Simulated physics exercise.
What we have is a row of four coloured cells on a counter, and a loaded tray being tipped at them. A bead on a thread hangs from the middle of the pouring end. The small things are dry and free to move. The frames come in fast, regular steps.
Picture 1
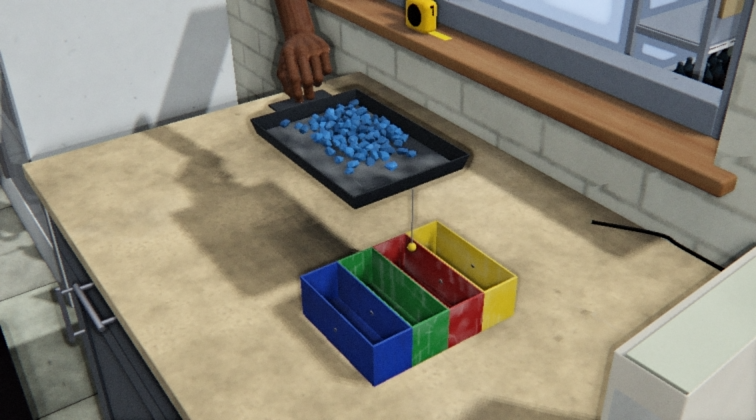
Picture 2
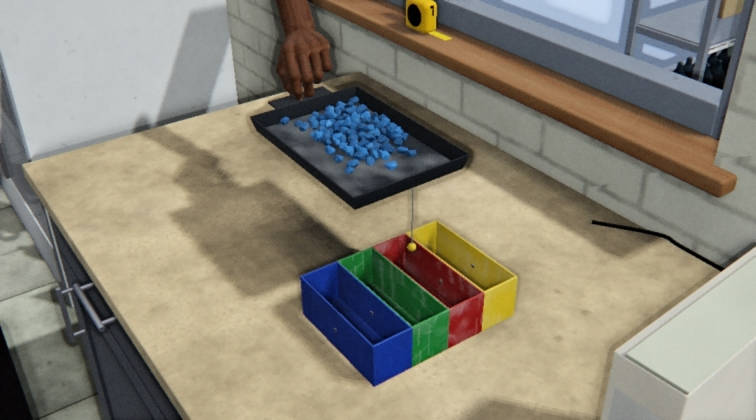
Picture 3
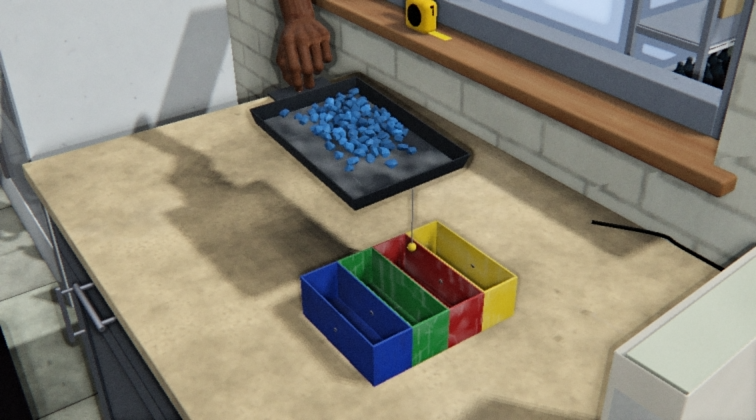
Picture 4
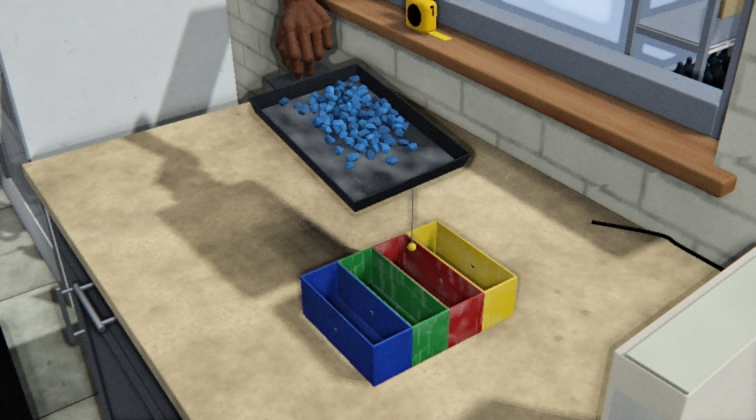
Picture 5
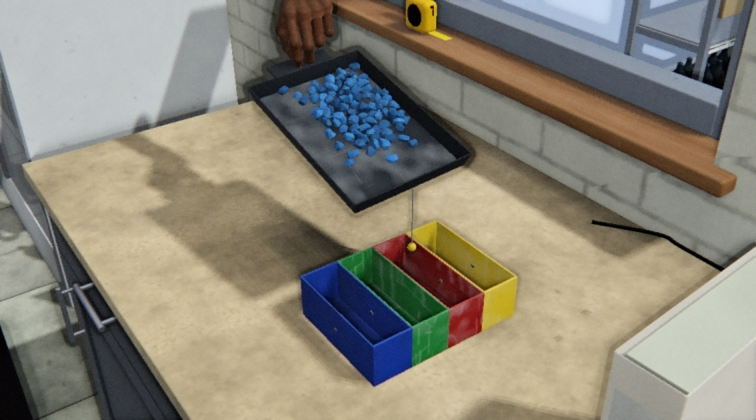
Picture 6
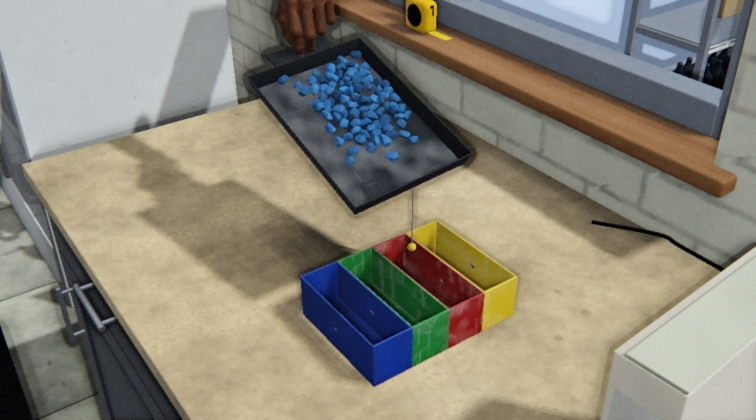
A hand raised the back of a dark tray loaded with small blue stones, tilting it gradually toward its front left corner, while the blue, green, red and yellow bins on the counter stayed still.
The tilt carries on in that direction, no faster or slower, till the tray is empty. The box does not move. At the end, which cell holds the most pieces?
The green cell gets the most.
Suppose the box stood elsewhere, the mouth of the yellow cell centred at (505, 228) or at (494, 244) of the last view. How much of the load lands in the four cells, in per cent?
About 40 and 70 per cent.
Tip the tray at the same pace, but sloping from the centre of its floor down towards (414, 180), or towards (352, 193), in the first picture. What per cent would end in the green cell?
Roughly 10 per cent, and 40 per cent.
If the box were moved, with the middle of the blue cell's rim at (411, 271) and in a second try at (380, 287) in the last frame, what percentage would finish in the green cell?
Near 10 % and 30 %.
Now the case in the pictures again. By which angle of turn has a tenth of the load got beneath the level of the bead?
At about 70°.
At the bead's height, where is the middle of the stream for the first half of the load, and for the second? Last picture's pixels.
Early half (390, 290), late half (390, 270).
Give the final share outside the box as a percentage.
Close to 0 per cent.
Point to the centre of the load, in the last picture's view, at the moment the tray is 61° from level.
At about (385, 188).
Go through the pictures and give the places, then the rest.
Corners of the pouring end (355, 194) and (463, 154), level; middle of the load (361, 131), aquarium stones; bead on its thread (412, 247); blue cell (393, 353); green cell (430, 334); red cell (466, 317); yellow cell (499, 300), in the first picture.
Corners of the pouring end (355, 194) and (463, 154), level; middle of the load (361, 130), in the second picture.
Corners of the pouring end (355, 196) and (464, 153), tipped barely, lowest at the left corner; middle of the load (361, 124), in the third picture.
Corners of the pouring end (356, 198) and (465, 153), tipped a little, lowest at the left corner; middle of the load (352, 121), in the fourth picture.
Corners of the pouring end (356, 201) and (465, 152), tipped a little, lowest at the left corner; middle of the load (362, 108), in the fifth picture.
Corners of the pouring end (356, 203) and (466, 152), tipped clearly, lowest at the left corner; middle of the load (363, 100); blue cell (393, 353); green cell (430, 334); red cell (466, 317); yellow cell (499, 300), in the sixth picture.
Just after the last frame, tray tipped steeply; almost all on the tray; about a tenth falling or outside the box.
A moment on, tray tipped right over; roughly a third on the tray; roughly a quarter in the green cell; roughly a quarter in the blue cell; about a tenth in the red cell; just a few falling or outside the box.
Further on, tray tipped past a quarter turn; roughly half in the green cell; roughly a third in the blue cell; roughly a quarter in the red cell; just a few falling or outside the box.
When it is over, tray tipped past a quarter turn; roughly half in the green cell; roughly a third in the blue cell; roughly a quarter in the red cell; not one in the yellow cell; just a few outside the box.
